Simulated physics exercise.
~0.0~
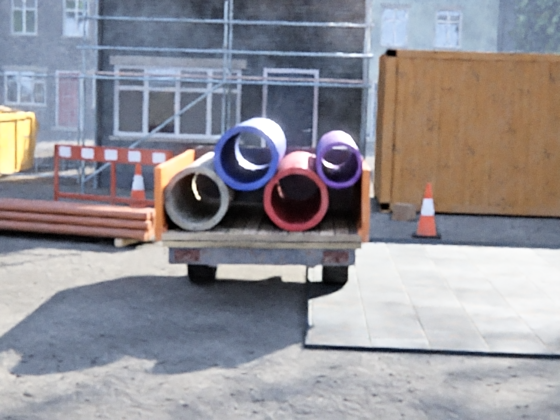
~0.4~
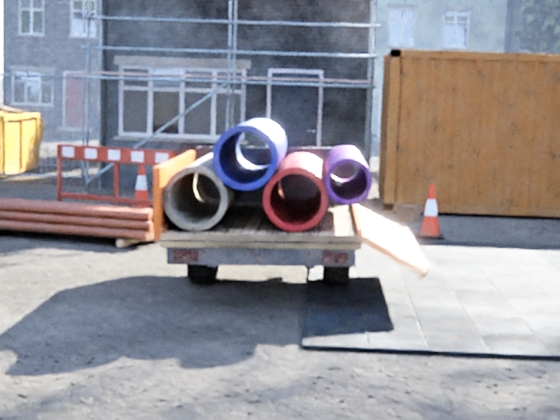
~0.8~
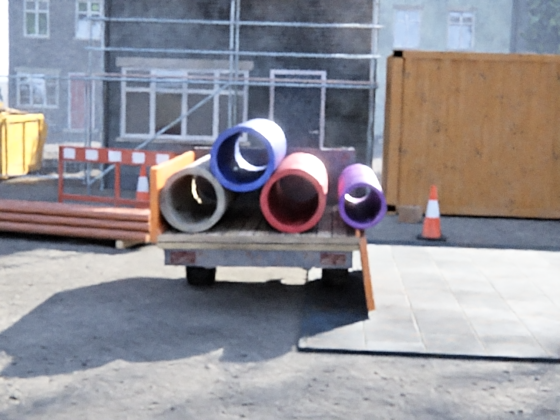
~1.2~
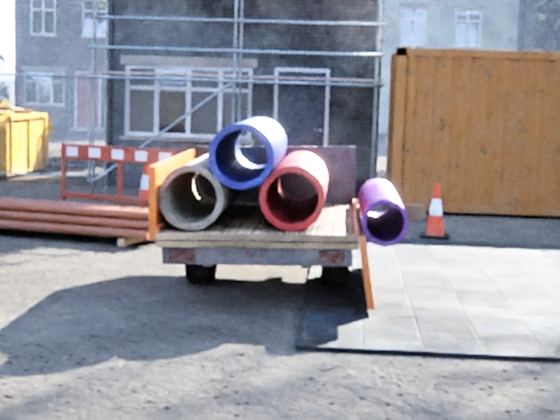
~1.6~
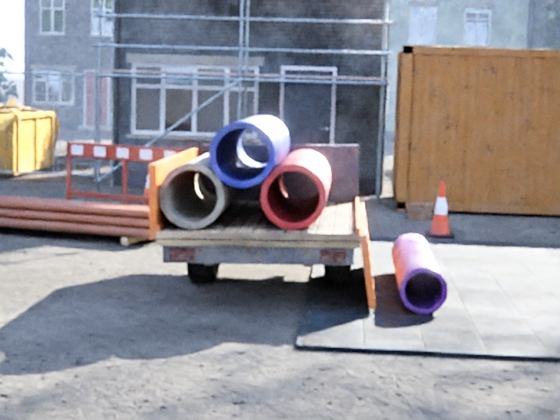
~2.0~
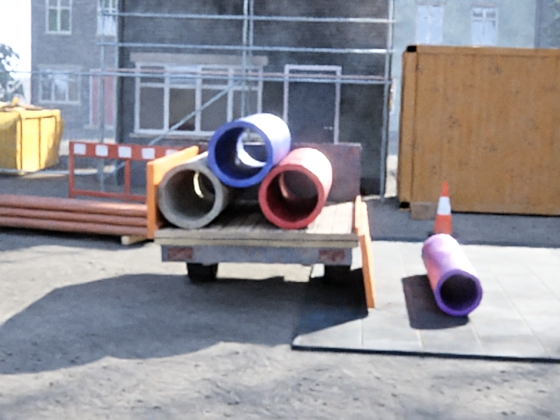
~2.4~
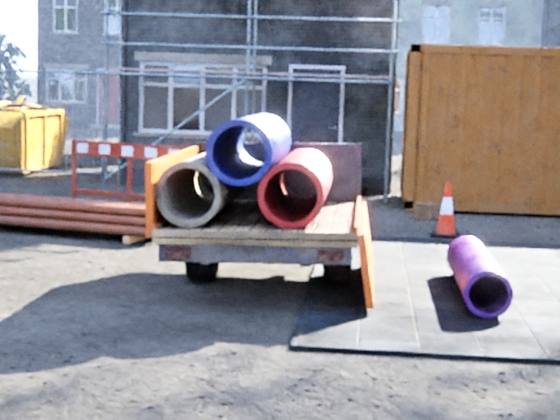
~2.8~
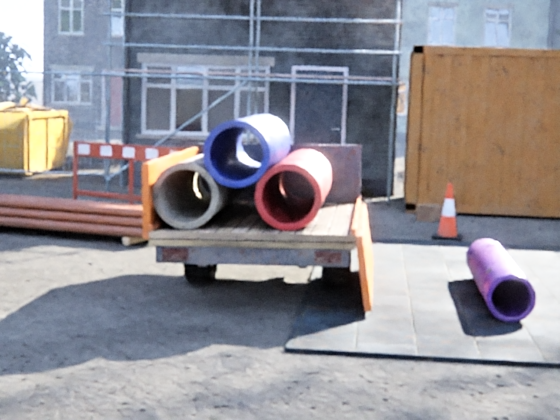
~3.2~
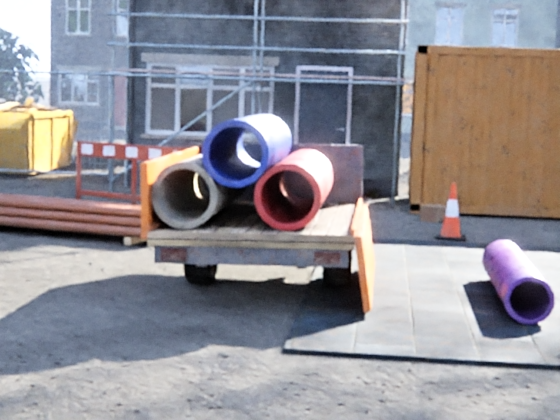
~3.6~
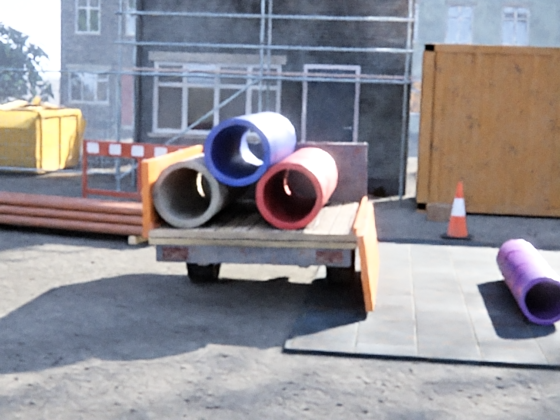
Purple pipe rolling off a parked trailer as its right side board drops, coming to lie on the ground, three others staying aboard.
